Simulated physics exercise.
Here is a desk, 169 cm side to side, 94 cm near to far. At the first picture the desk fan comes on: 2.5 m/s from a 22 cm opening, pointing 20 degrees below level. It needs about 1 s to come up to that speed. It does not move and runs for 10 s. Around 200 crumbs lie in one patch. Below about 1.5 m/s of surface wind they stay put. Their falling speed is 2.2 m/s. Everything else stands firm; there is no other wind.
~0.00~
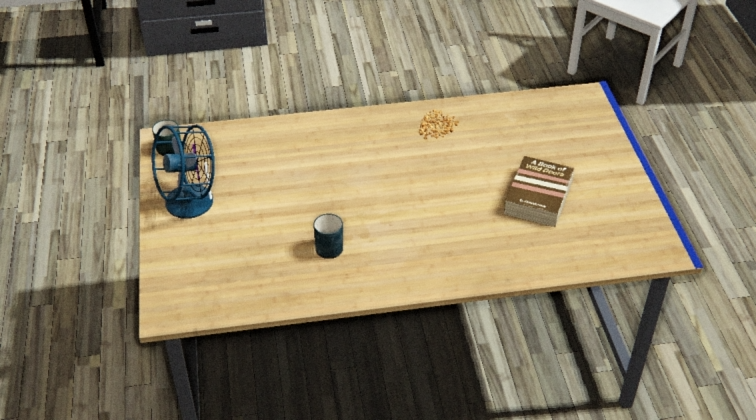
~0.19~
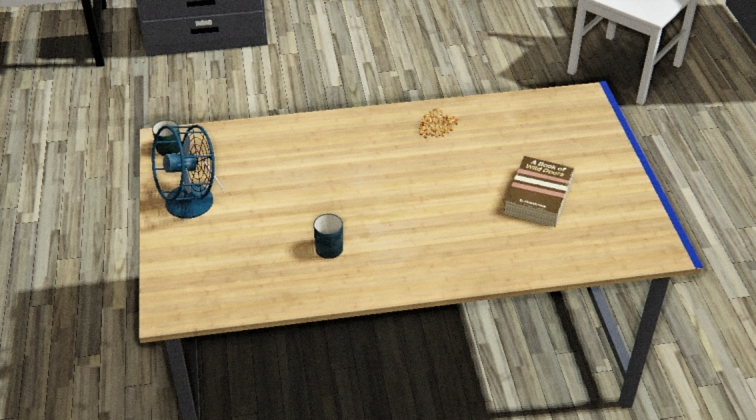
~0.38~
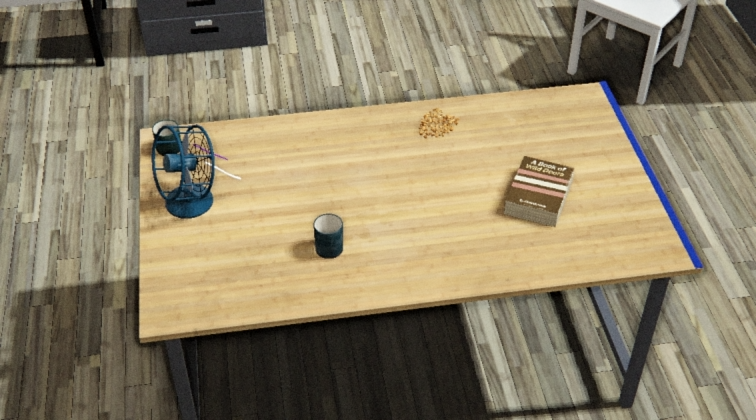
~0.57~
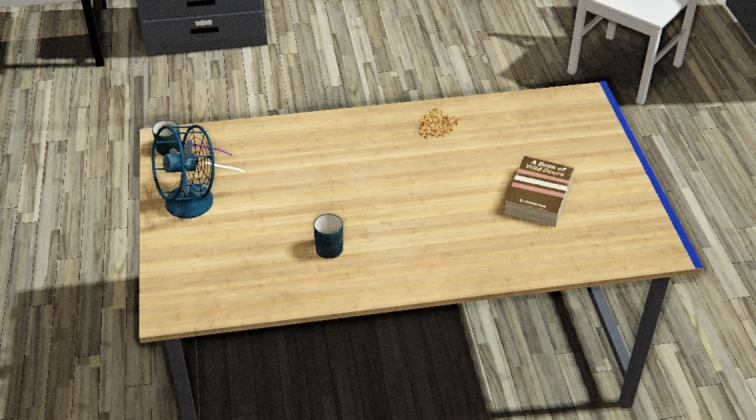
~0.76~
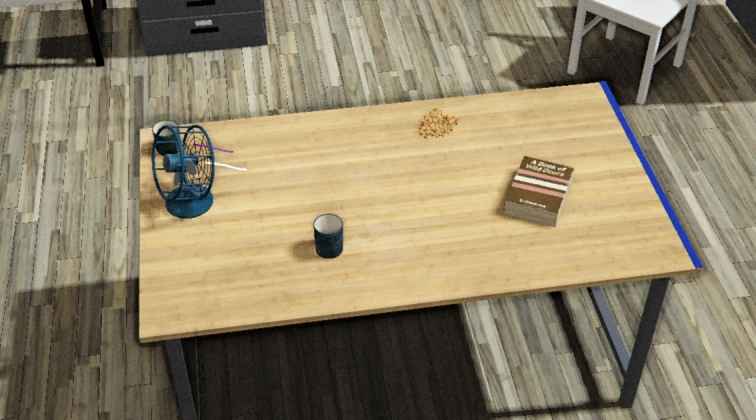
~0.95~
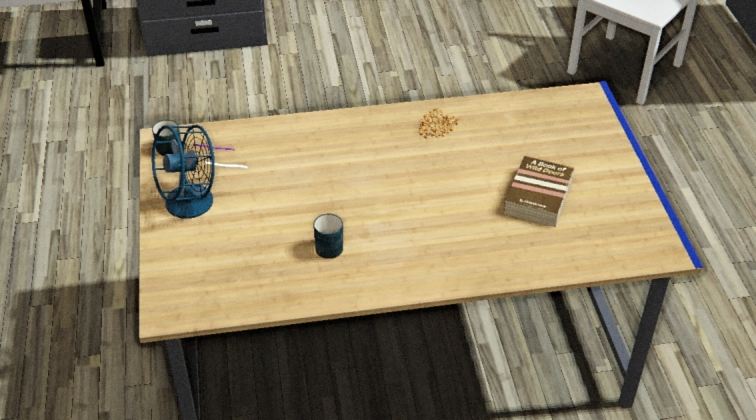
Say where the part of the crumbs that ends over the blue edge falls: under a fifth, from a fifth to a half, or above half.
By then between a fifth and a half are over the blue edge.
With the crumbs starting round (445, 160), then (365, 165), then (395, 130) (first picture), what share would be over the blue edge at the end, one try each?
In that order: 90 %, 90 %, 15 %.
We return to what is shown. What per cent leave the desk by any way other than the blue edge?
Some 60 per cent.
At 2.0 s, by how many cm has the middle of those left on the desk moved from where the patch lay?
Roughly 65 cm.
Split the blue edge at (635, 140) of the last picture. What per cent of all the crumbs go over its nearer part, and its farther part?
About 0 % nearer and 40 % farther.
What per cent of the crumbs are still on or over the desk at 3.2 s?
About 0 %.
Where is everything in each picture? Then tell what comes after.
In the first picture, the middle of the crumbs is near (437, 125), none has stirred yet and the mouth of the desk fan is at (183, 163).
In the second picture, the middle of the crumbs is near (437, 123), none has stirred yet and the blue edge is centred on (650, 166).
In the third picture, the middle of the crumbs is near (437, 123), none has stirred yet, the top of a book is at (541, 184) and the top of a mug is at (328, 224).
In the fourth picture, the middle of the crumbs is near (437, 123) and none has stirred yet.
In the fifth picture, the middle of the crumbs is near (437, 123) and none has stirred yet.
In the sixth picture, the middle of the crumbs is near (437, 123) and none has stirred yet.
After 2.0 s the count stands so, 17 % are over the blue edge; the middle of those still in play is near (608, 87).
After 3.2 s the count stands so, 40 % are over the blue edge.
After 5.5 s the count stands so, 40 % are over the blue edge.
After 10.0 s, at the end, 40 % are over the blue edge.
